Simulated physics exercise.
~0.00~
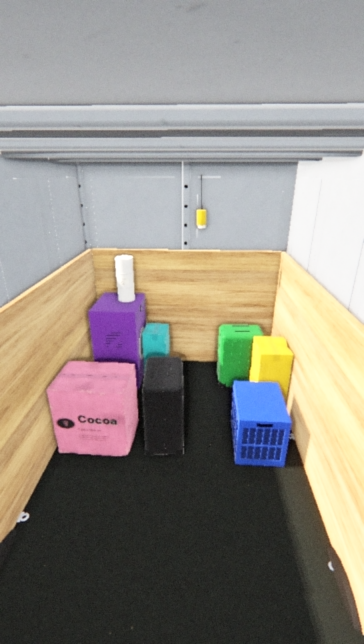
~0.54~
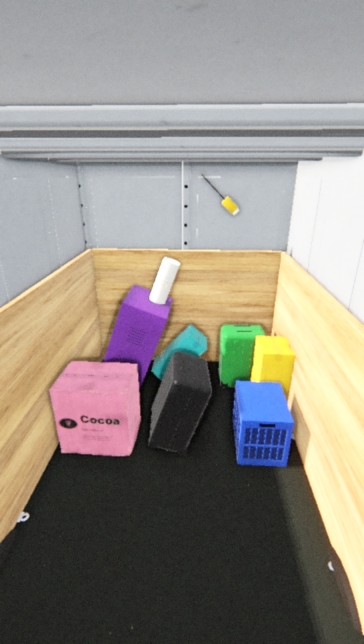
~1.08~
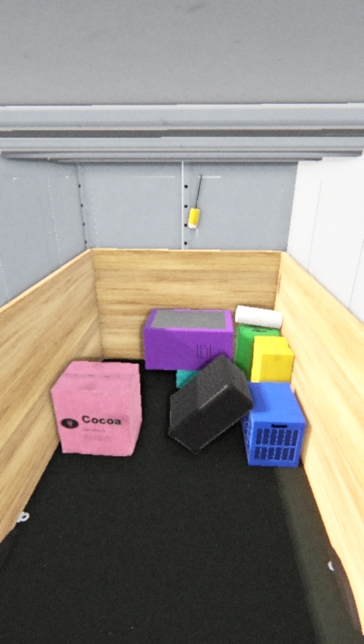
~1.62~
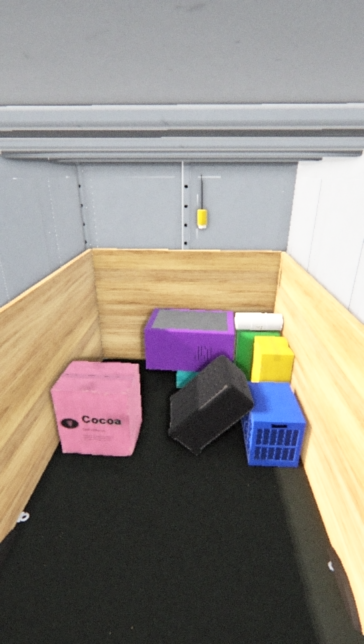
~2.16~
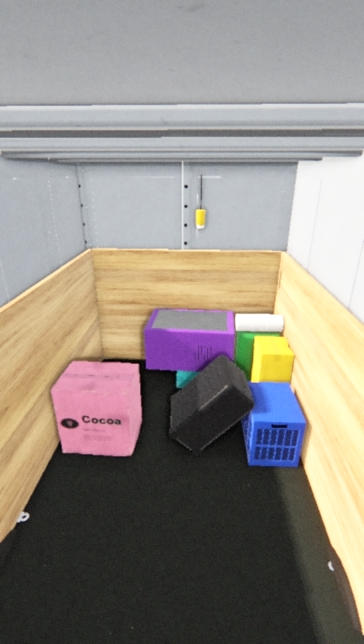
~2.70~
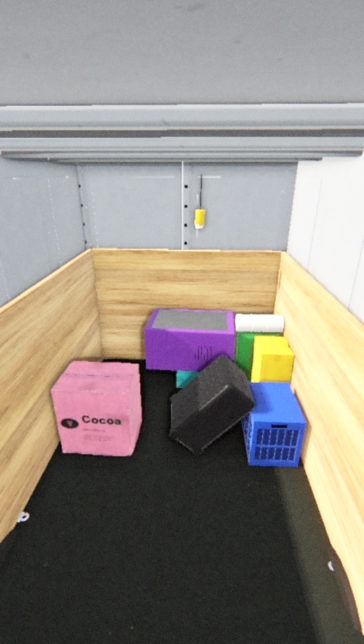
A tall purple appliance with a white canister on top stands at the back left of a van's load bay, seen from the open end towards the cab. A turquoise box and a black case stand beside it, a pink cocoa box sits in front, and green, yellow and blue containers are on the right. The purple, turquoise and black pieces lean right, and the canister tips with them. The purple and turquoise pieces topple, the canister drops behind the yellow box, and the green case shifts right. Everything settles, the black case leaning against the blue chest.
